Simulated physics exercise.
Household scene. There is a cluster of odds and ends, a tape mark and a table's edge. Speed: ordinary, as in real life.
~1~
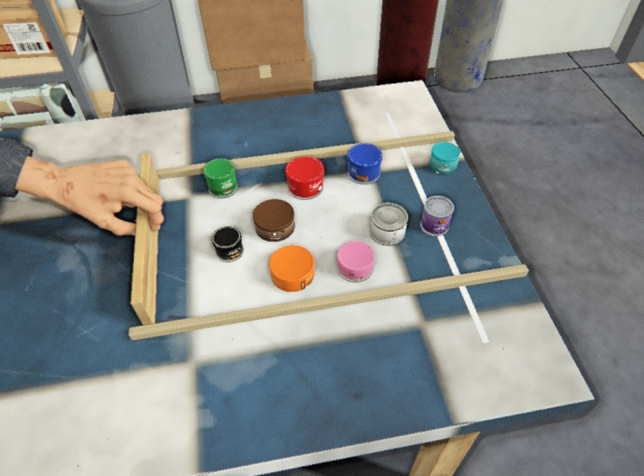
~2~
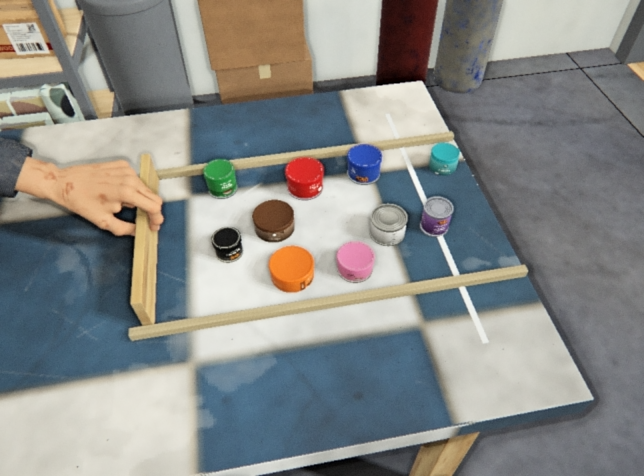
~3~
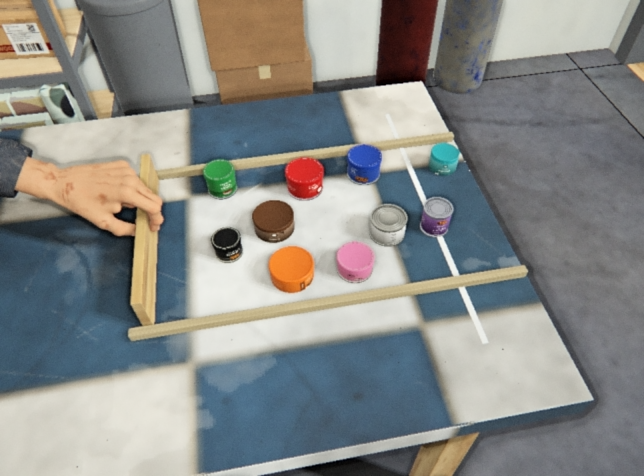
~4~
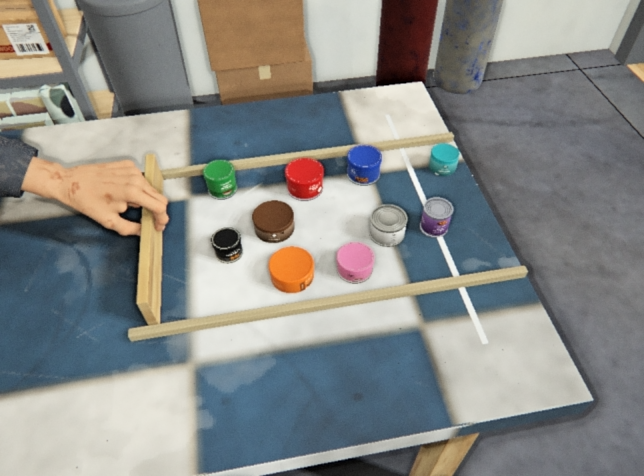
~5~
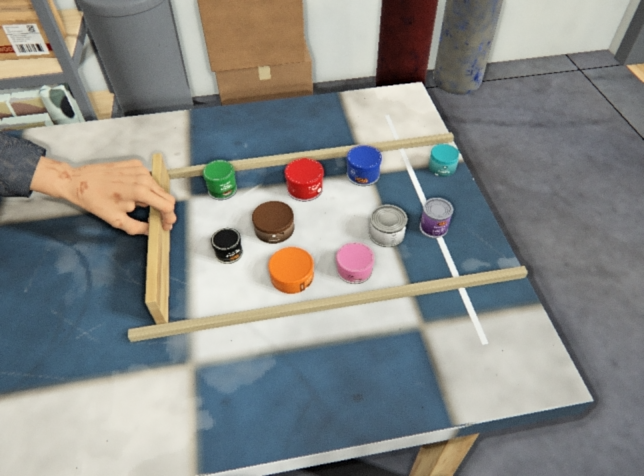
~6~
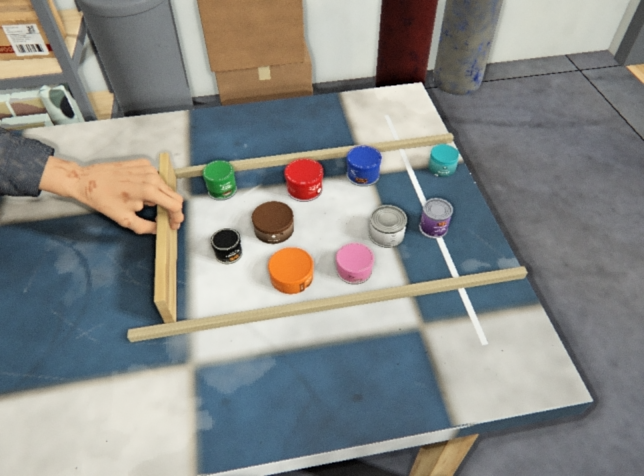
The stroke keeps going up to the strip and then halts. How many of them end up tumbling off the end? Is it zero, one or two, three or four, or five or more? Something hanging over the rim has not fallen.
From what happens, the ones that come off the end make one or two in total.
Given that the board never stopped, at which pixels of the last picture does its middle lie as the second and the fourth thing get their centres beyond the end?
First: Around (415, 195). Next: Around (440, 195).
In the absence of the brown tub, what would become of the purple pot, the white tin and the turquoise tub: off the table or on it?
The purple pot ends up below - the white tin remains - the turquoise tub ends up below.
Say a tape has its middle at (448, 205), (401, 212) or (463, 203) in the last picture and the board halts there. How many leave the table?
Counts per try: 5; 0; 5.
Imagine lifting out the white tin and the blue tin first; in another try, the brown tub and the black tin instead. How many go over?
Falls come to 0 the first time and 1 the other time.
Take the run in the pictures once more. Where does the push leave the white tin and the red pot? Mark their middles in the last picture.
You'll see the white tin at (480, 215), with the red pot at (433, 169).
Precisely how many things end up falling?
2 in total.
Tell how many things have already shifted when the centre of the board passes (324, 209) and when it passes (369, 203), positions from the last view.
One spot: 7. Other spot: 9.
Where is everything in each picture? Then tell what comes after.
Turquoise tub (444, 158); purple pot (437, 217); white tin (388, 224); board (147, 233); tape (427, 206), in the first frame.
Purple pot (436, 217); green tin (221, 179), in the second frame.
White tin (388, 225); orange tub (292, 269), in the third frame.
Turquoise tub (444, 160); blue tin (364, 165), in the fourth frame.
Purple pot (436, 218); pink tin (355, 263), in the fifth frame.
Turquoise tub (443, 160); purple pot (436, 219); white tin (387, 226); board (167, 231); tape (426, 208), in the sixth frame.
Early on, none off yet; turquoise tub at rest near (443, 160); purple pot at rest near (436, 219); white tin at rest near (387, 226).
A while later, none off yet; turquoise tub at rest near (443, 160); purple pot at rest near (436, 219); white tin moving near (396, 225).
Finally, the number that fall off is one or two; lost, purple pot and turquoise tub.
